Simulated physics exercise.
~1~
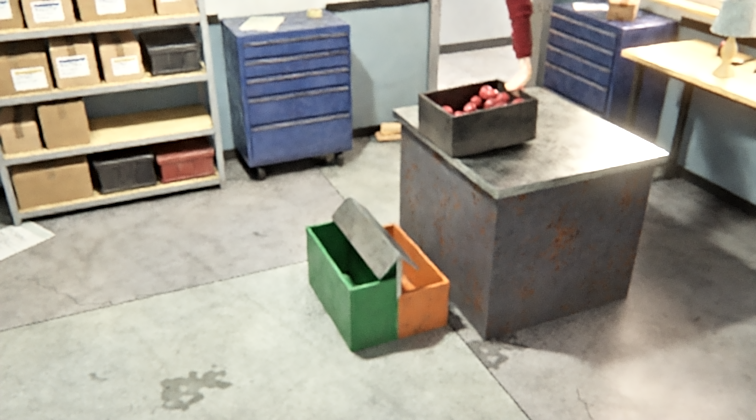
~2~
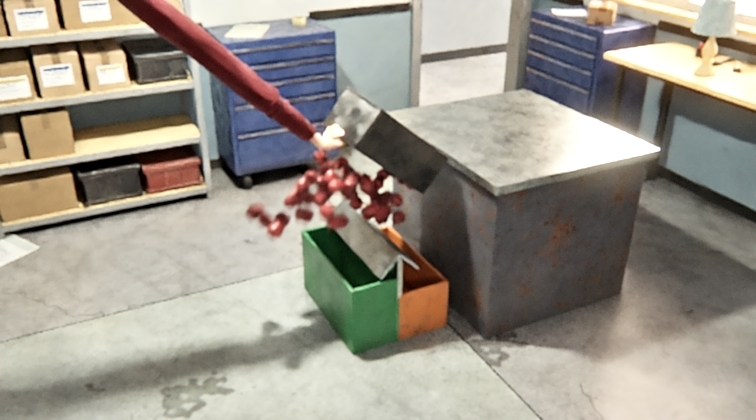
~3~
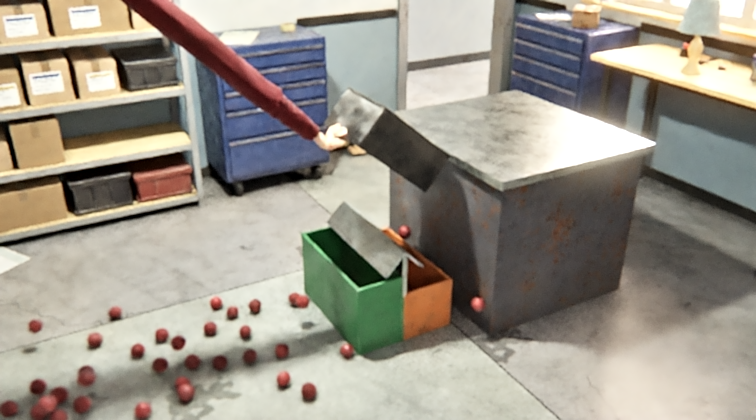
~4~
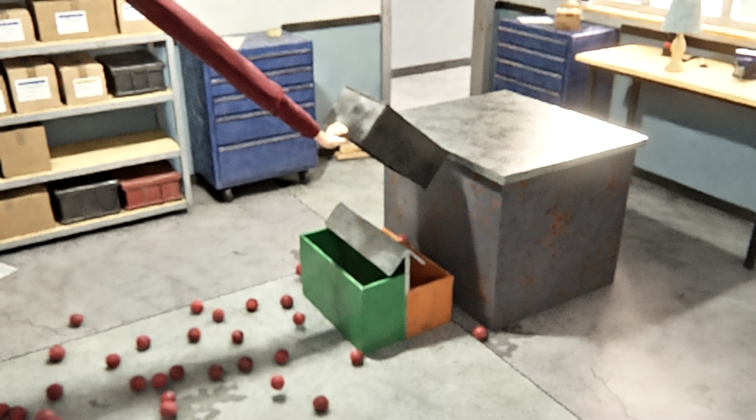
In a workshop, a red arm tips a dark crate, scattering red apples across the floor.
